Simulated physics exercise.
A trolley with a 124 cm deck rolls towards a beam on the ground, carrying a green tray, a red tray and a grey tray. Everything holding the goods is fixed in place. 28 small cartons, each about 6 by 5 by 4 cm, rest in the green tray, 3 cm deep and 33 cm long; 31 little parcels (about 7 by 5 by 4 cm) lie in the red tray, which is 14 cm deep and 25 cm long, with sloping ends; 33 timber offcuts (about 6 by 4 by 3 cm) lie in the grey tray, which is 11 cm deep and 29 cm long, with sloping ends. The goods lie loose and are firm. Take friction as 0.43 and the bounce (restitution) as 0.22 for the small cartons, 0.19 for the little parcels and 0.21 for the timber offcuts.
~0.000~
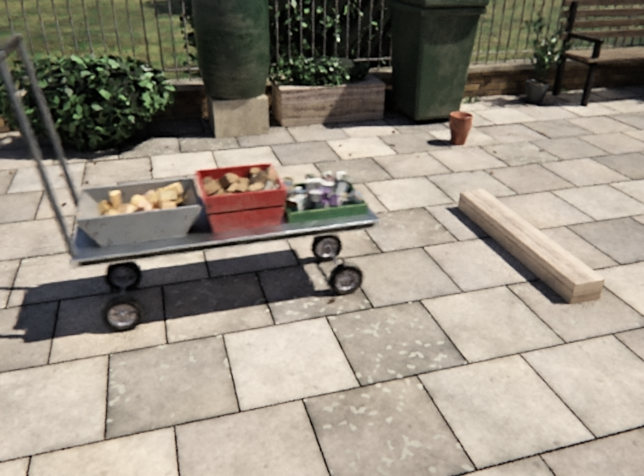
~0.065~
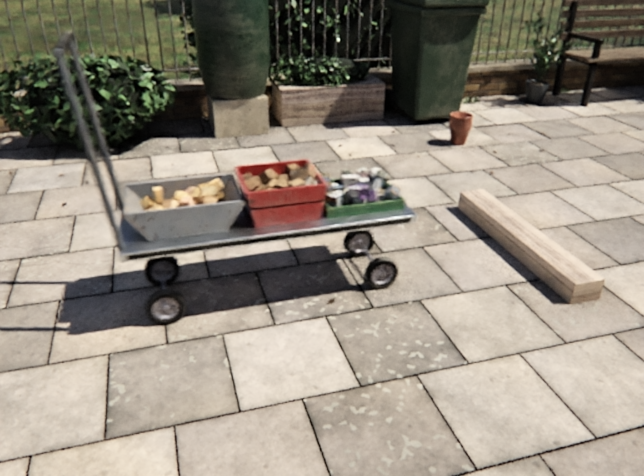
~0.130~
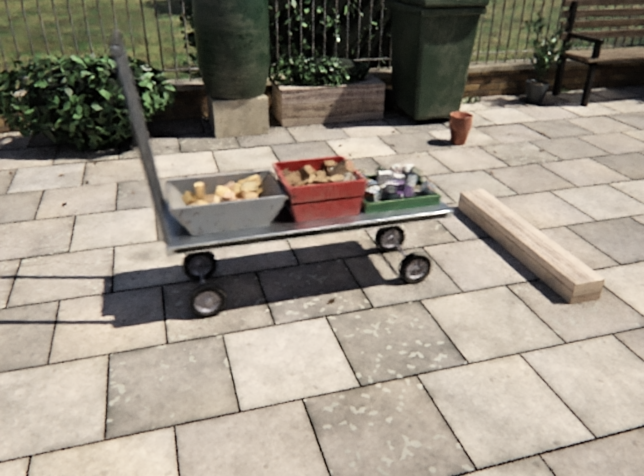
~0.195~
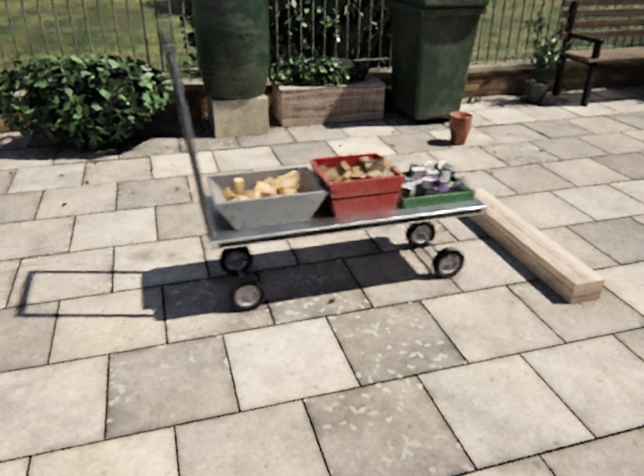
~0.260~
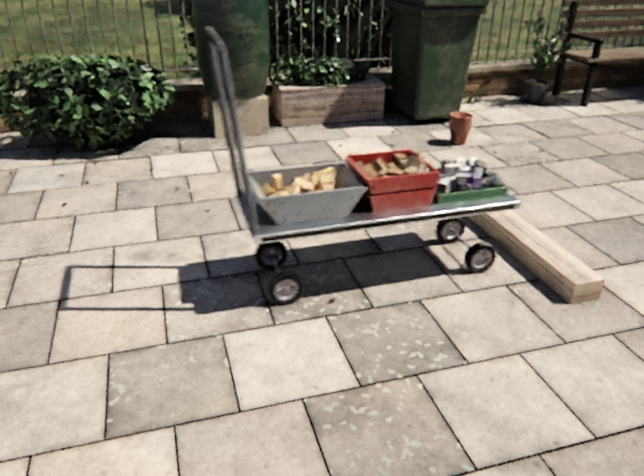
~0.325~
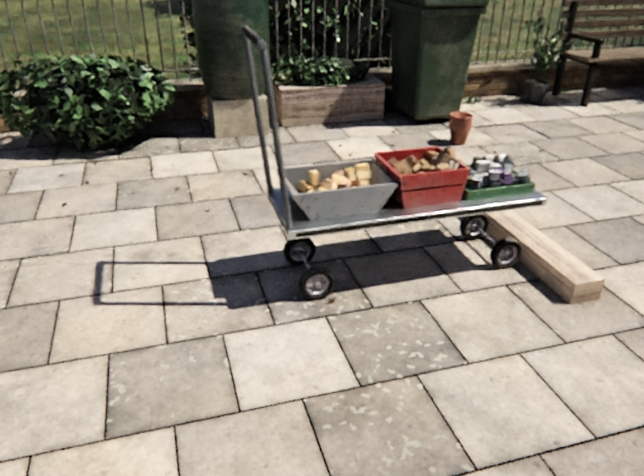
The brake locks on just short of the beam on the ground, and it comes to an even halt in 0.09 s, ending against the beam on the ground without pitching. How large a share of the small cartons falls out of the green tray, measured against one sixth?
Out of the green tray falls more than a sixth of the small cartons.
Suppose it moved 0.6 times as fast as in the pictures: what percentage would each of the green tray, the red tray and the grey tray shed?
In that case the green tray sheds 30 per cent, the red tray 0 per cent and the grey tray 0 per cent.
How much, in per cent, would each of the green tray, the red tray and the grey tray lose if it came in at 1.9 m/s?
Then the green tray sheds 20 per cent of its load, the red tray 0 per cent, and the grey tray 0 per cent.
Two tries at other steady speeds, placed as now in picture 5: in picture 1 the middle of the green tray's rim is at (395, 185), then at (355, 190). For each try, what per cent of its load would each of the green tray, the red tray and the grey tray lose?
Try by try, the green tray would lose 10 then 20 per cent, the red tray 0 then 0 per cent, and the grey tray 0 then 0 per cent.
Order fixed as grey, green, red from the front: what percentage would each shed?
Green tray 10 %, red tray 0 %, grey tray 10 %.
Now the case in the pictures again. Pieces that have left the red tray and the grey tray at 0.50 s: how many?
Estimate at that time - red tray 1, grey tray 1, give or take.
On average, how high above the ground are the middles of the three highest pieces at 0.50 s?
About 60 cm.
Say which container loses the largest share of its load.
The green tray is the one.
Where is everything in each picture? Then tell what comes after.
In the first frame (each is followed by its nearest rim corner in this view), green tray, (291, 213); red tray, (205, 198); 87 cm short of the stop; none out.
In the second frame, green tray, (331, 208); red tray, (249, 193); 70 cm short of the stop.
In the third frame, green tray, (369, 203); red tray, (291, 188); 52 cm short of the stop.
In the fourth frame, green tray, (406, 199); red tray, (332, 184); 35 cm short of the stop.
In the fifth frame, green tray, (441, 195); red tray, (371, 179); 18 cm short of the stop.
In the sixth frame, green tray, (470, 191); red tray, (402, 176); stopping; none out.
After 0.38 s, green tray 26 in, 2 out, red tray 31 in, 0 out and grey tray 33 in, 0 out.
After 0.50 s, green tray 19 in, 9 out, red tray 30 in, 1 out and grey tray 32 in, 1 out.
After 0.73 s, green tray 18 in, 10 out, red tray 30 in, 1 out and grey tray 32 in, 1 out.
Outcome (at 1.23 s), green tray 18 in, 10 out, red tray 30 in, 1 out and grey tray 32 in, 1 out. Asked share, 10 of 28, 36 per cent.
